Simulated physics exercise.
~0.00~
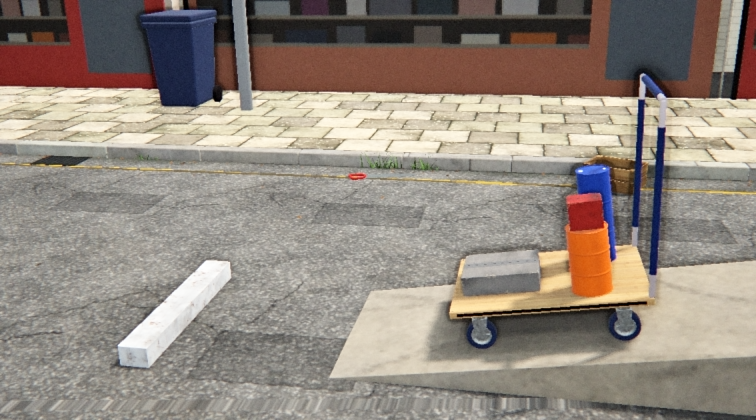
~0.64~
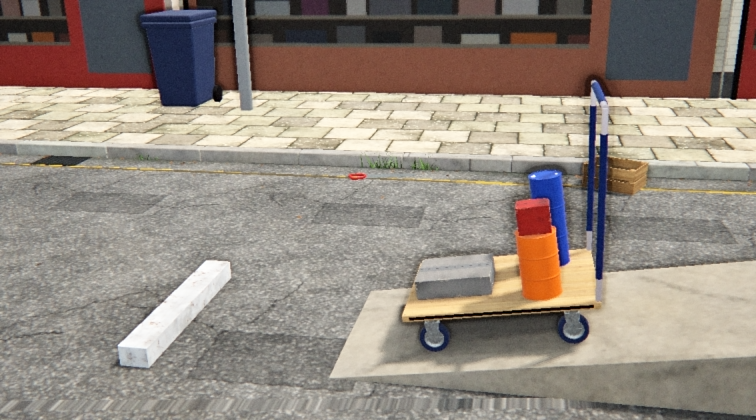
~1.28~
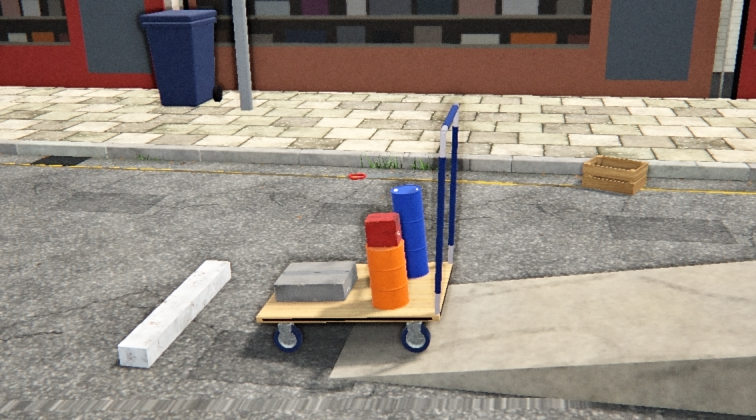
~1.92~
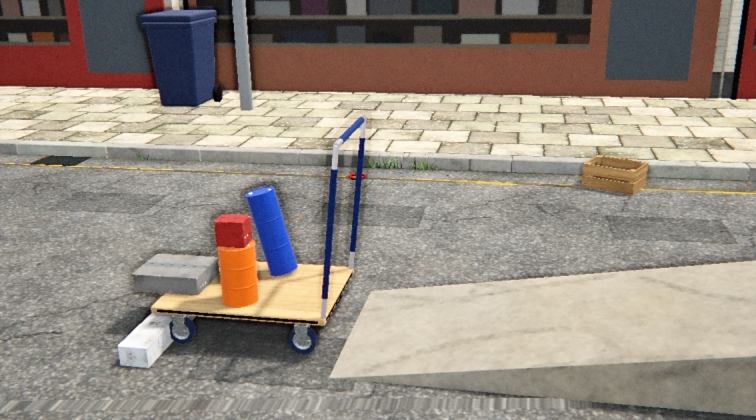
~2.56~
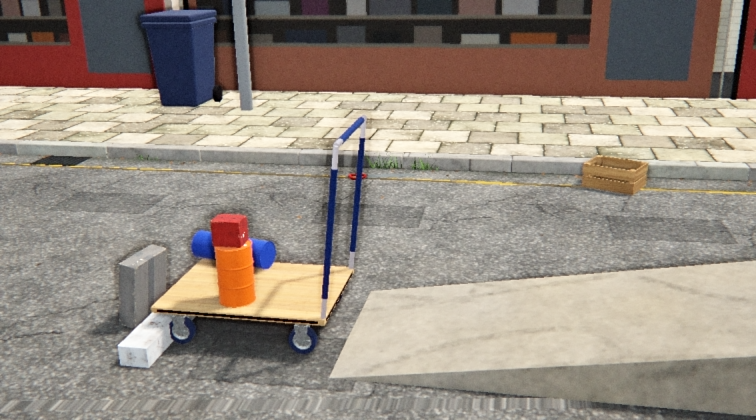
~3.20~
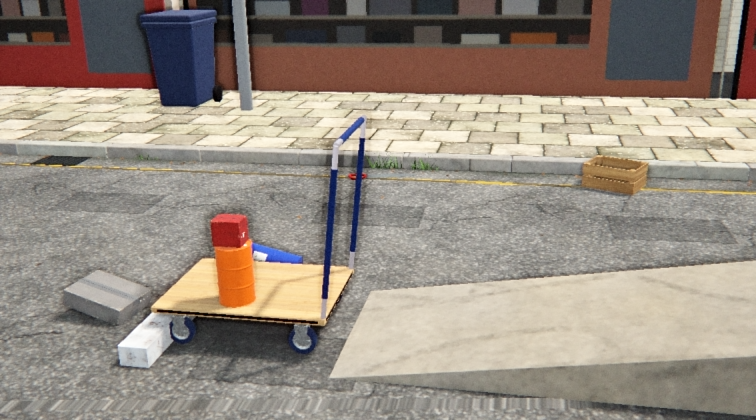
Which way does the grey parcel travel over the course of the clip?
The grey parcel travels to the left, first riding on the trolley and then going off its front end when the trolley stops at the kerb.
